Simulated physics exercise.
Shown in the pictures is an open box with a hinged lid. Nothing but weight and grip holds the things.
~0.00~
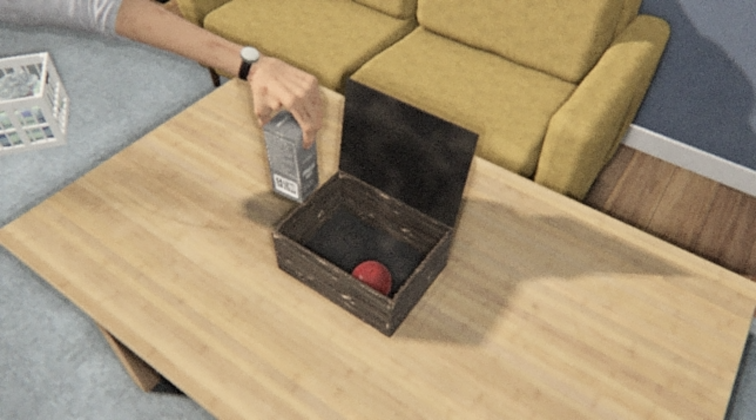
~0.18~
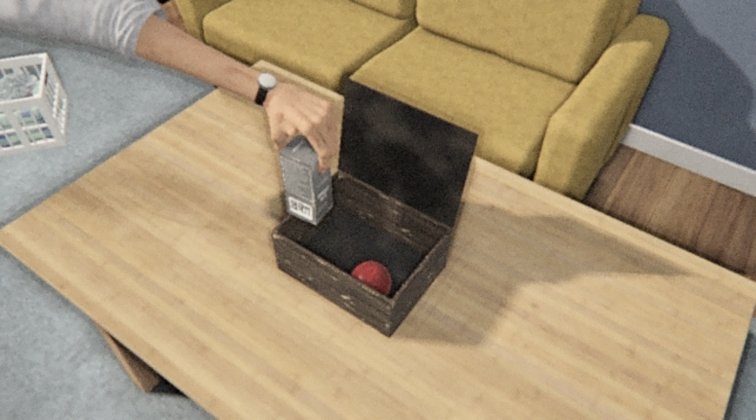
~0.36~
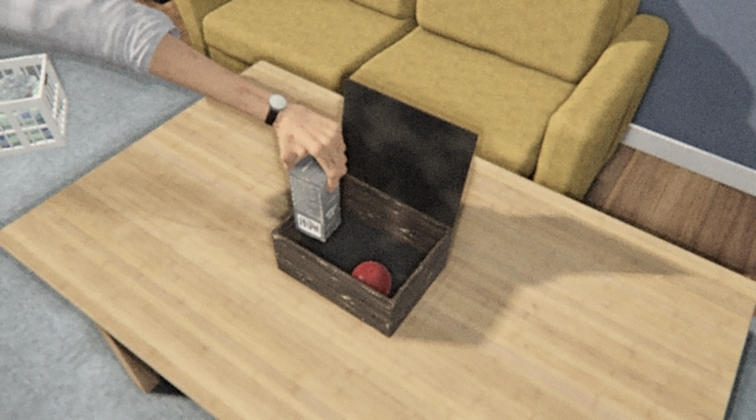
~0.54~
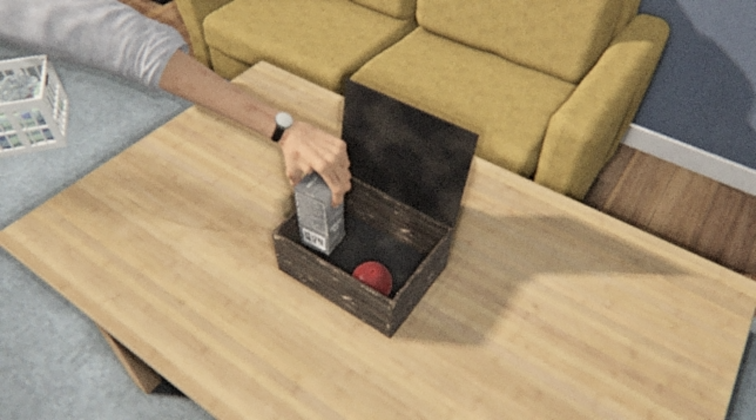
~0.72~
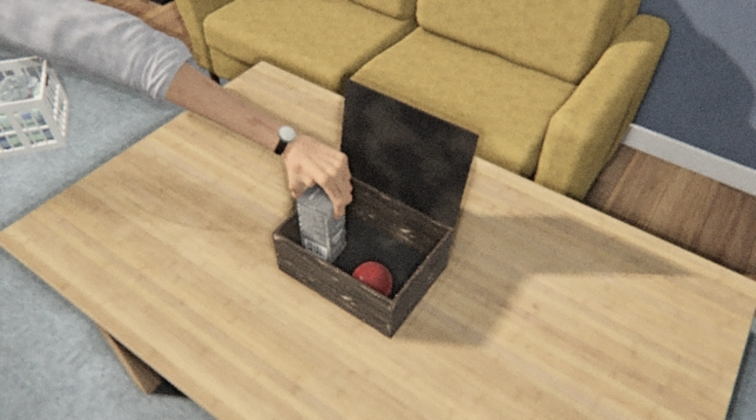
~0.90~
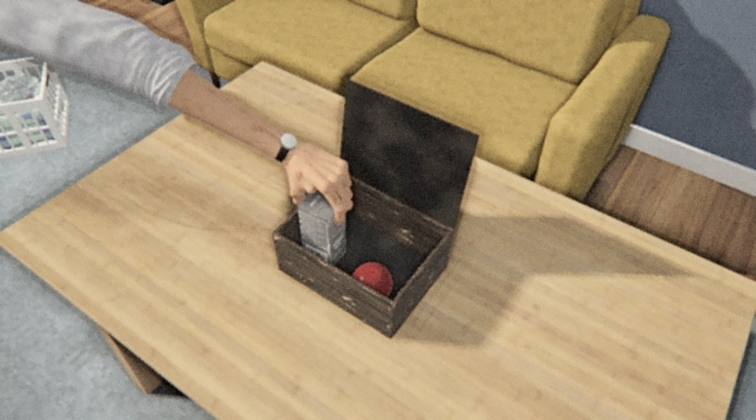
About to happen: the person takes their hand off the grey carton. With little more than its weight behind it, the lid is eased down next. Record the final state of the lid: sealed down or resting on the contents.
Final state: Resting on the contents.
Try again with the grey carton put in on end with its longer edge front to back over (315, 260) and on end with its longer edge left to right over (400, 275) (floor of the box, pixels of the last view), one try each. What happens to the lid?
So, first it won't go down, then it won't go down.
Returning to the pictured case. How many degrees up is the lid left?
Roughly 25°.
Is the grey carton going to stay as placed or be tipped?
The grey carton stays as it was set.
After 2.10 s, lid starting down.
After 2.50 s, lid 58° above the rim.
After 2.70 s, lid 41° above the rim.
At rest (3.2 s), lid 27° above the rim; both in place. Seen from the same camera at the end, grey carton near (323, 230).
